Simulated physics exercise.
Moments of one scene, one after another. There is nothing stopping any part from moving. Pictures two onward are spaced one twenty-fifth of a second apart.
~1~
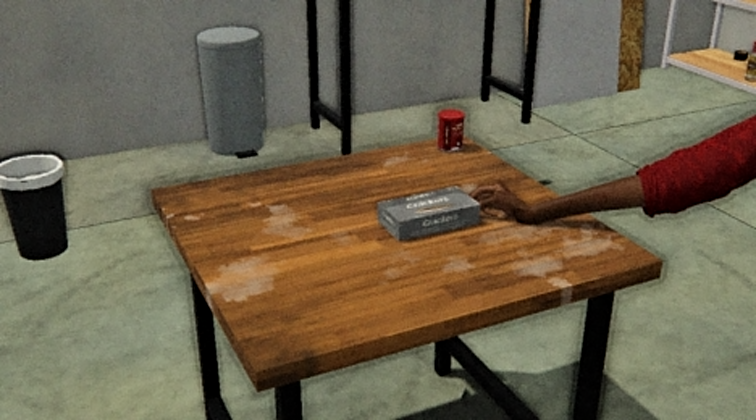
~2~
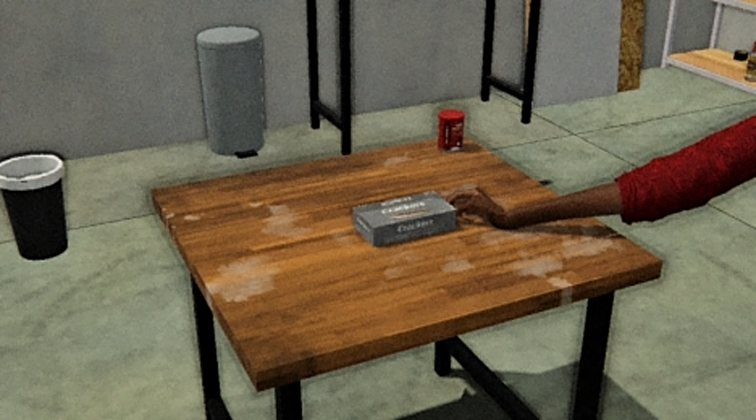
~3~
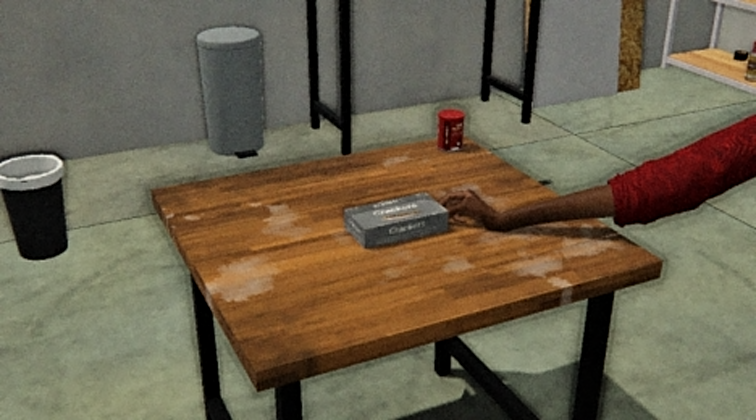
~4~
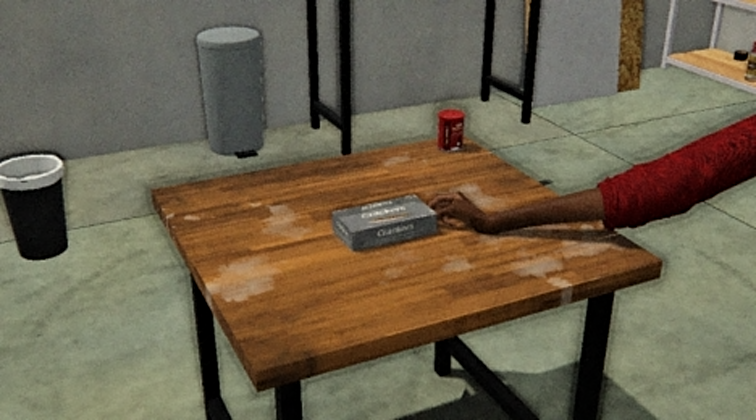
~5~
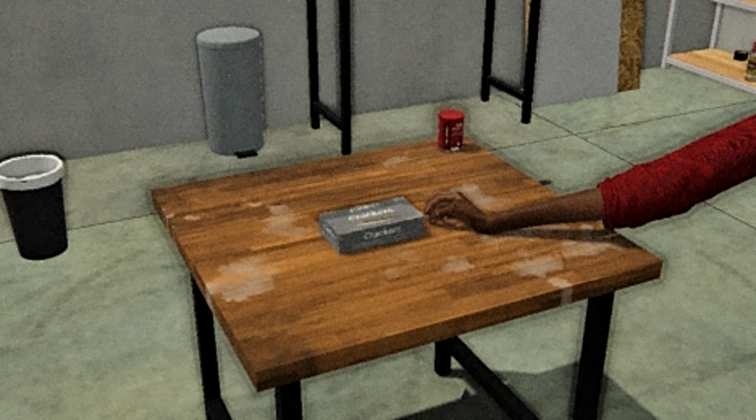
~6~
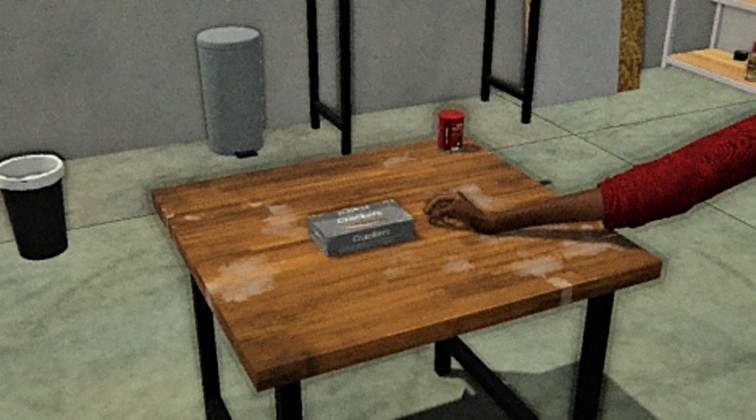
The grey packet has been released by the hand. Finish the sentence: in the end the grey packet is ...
Still on the table.
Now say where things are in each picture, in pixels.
In the first picture, under the hand; grey packet (429, 213).
In the second picture, under the hand; grey packet (404, 218).
In the third picture, under the hand; grey packet (396, 220).
In the fourth picture, grey packet (384, 222).
In the fifth picture, grey packet (372, 225) shifted a little.
In the sixth picture, grey packet (361, 227) shifted a little.
Then, 0.10 s on from there, grey packet shifted a little near (341, 232).
Then, 0.20 s on from there, grey packet shifted about its own width near (332, 234).
In the end, moved from the start, grey packet. At the end, from the last picture's camera, grey packet near (331, 234).
